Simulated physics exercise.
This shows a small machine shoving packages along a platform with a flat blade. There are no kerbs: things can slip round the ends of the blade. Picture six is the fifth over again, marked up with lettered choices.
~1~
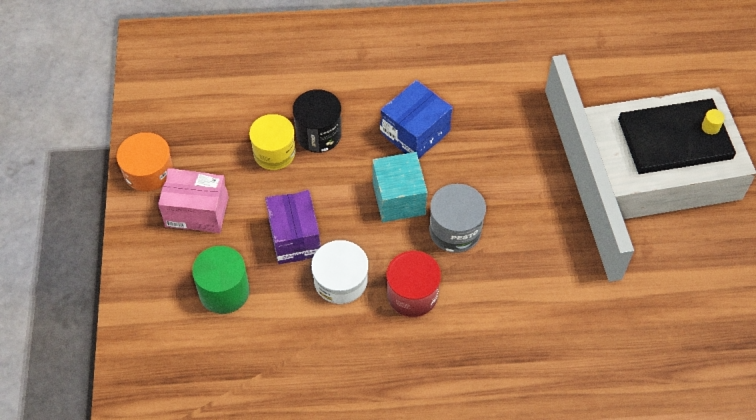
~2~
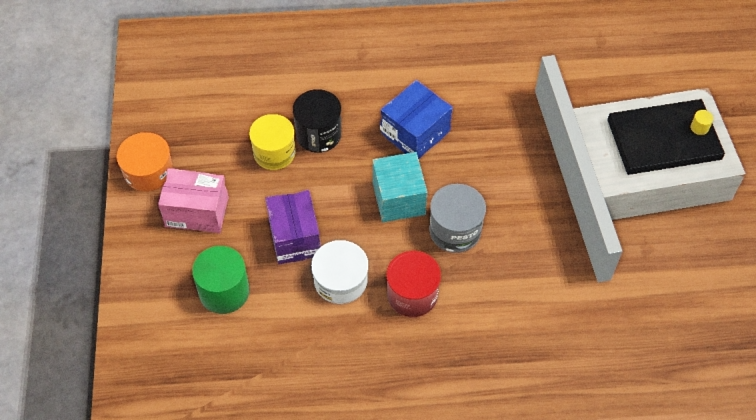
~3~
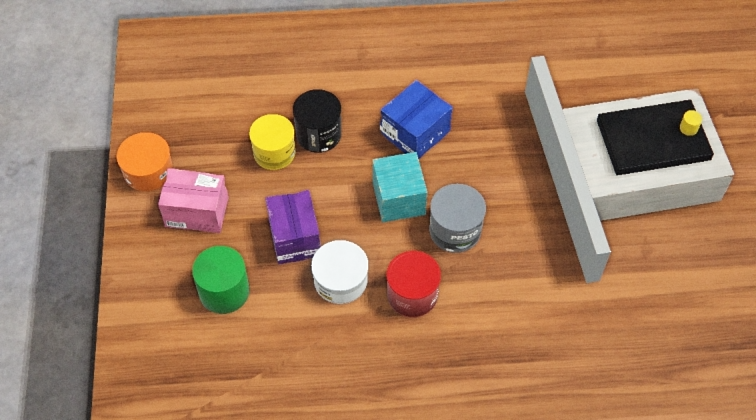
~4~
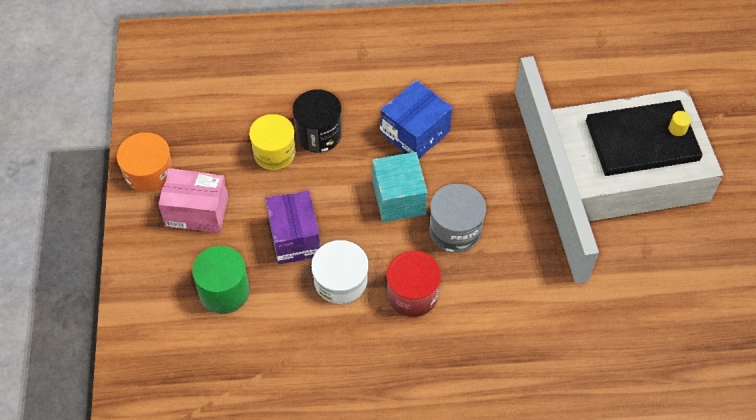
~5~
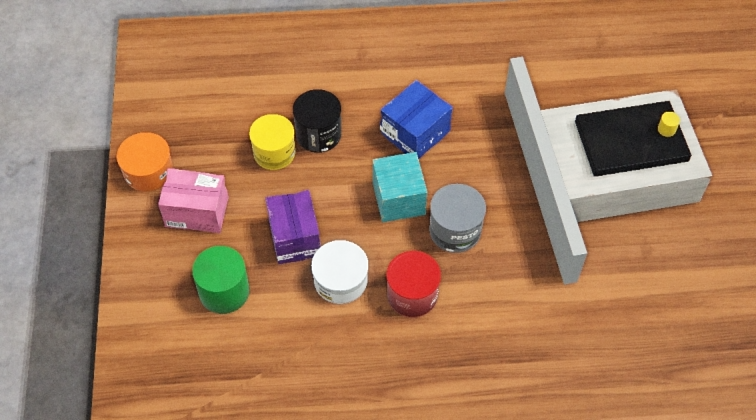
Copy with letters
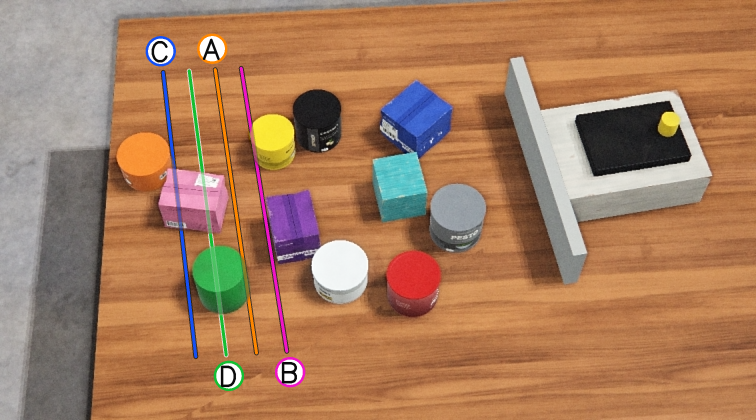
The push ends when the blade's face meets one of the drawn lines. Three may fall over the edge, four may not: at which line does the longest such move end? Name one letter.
C.
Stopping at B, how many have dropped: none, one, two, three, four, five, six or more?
In all, none.
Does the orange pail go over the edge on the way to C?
Yes.
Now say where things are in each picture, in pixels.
The first picture shows robot (669, 136); purple box (294, 227); blue parcel (416, 121).
The second picture shows robot (658, 136); orange pail (145, 162).
The third picture shows robot (647, 137); red pail (413, 284).
The fourth picture shows robot (637, 137); green canister (221, 281).
The fifth picture shows robot (625, 138); grey pail (457, 219); black pail (318, 122); white pail (341, 272).
On the marked copy, A at (234, 201); B at (262, 199); C at (178, 204); D at (206, 202).
With C. Early on, robot (493, 145); yellow pail (261, 146); red pail (404, 286).
Further on, robot (360, 152); orange pail (143, 159); pink parcel (167, 201).
At the end, robot (258, 158); black pail over the edge; orange pail over the edge; two fallen.
As for the rest, A is within the limit but short; B is within the limit but short; D is within the limit but short.
